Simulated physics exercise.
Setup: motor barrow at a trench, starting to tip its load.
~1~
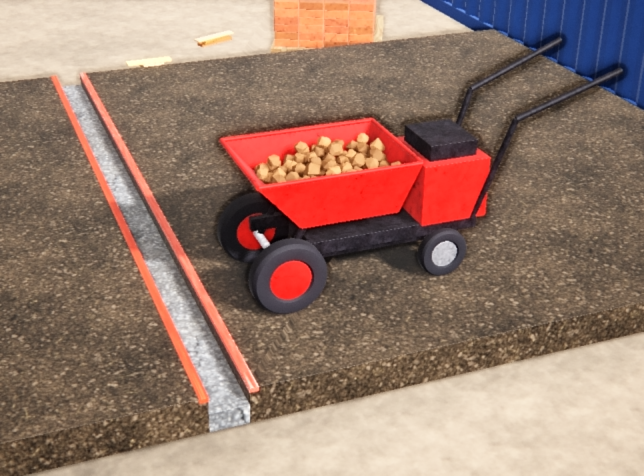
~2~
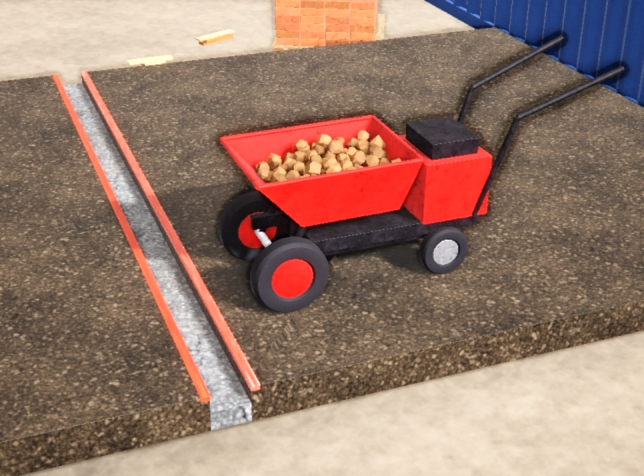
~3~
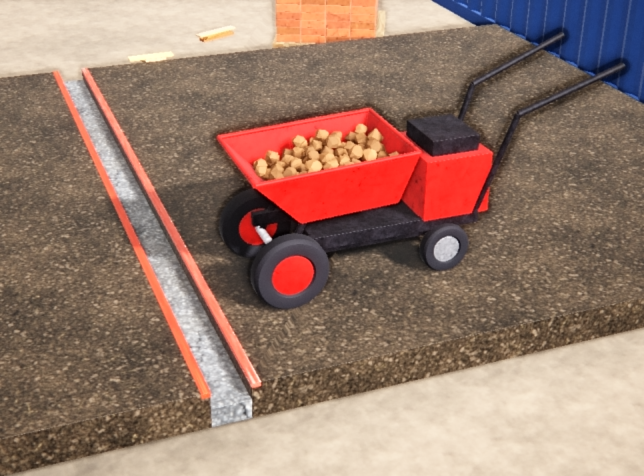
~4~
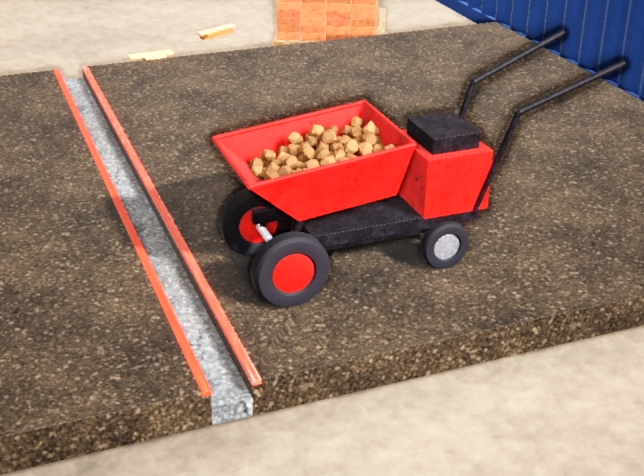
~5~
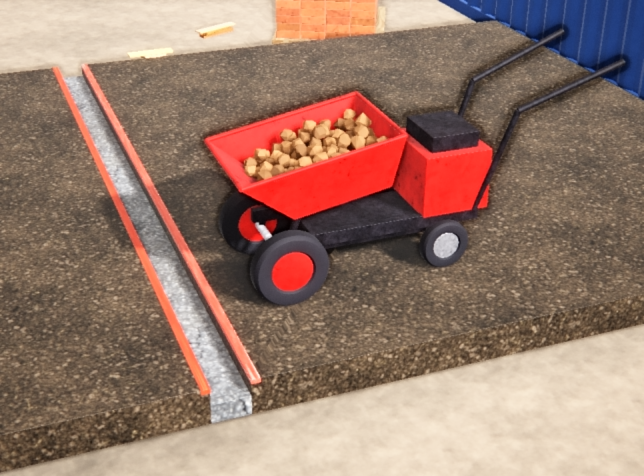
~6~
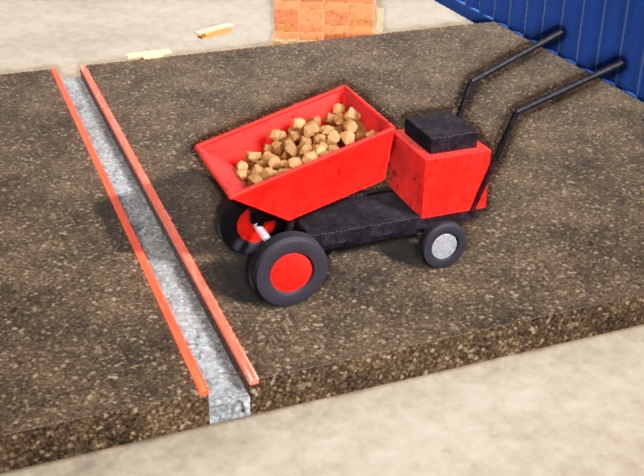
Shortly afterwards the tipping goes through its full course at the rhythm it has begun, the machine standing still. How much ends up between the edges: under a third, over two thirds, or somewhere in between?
Fraction in: Below one third.
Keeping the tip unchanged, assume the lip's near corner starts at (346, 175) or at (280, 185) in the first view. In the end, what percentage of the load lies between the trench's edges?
40 % and 40 %.
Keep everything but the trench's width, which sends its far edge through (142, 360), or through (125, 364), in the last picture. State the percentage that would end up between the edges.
70 % then 80 %, roughly.
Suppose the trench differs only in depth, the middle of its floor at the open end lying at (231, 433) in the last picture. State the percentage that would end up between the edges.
About 10 per cent.
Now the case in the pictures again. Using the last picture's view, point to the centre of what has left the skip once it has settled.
Near pixel (116, 294).
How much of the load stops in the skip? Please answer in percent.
It works out near 15 percent.
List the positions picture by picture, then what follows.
The first frame shows lip of the skip at (259, 188), level; top of the load at (329, 164), clay clods; first edge of the trench at (233, 349); far edge at (185, 359), the trench under half as wide as the skip, and about half as deep as wide.
The second frame shows lip of the skip at (259, 187), level; top of the load at (329, 162).
The third frame shows lip of the skip at (255, 186), tipped barely; top of the load at (327, 157).
The fourth frame shows lip of the skip at (250, 187), tipped a little; top of the load at (340, 156).
The fifth frame shows lip of the skip at (242, 190), tipped a little; top of the load at (343, 141).
The sixth frame shows lip of the skip at (231, 197), tipped clearly; top of the load at (341, 132); first edge of the trench at (233, 342); far edge at (186, 351).
Soon after the last picture, skip tipped steeply; all in the skip.
A little later, skip tipped right over; about two thirds in the skip; about a quarter beyond it; a small part falling.
Later still, skip tipped right over; a small part in the skip; a small part in or heaped over the trench; most beyond it.
At rest, skip tipped right over; a small part in the skip; a small part in or heaped over the trench; most beyond it.
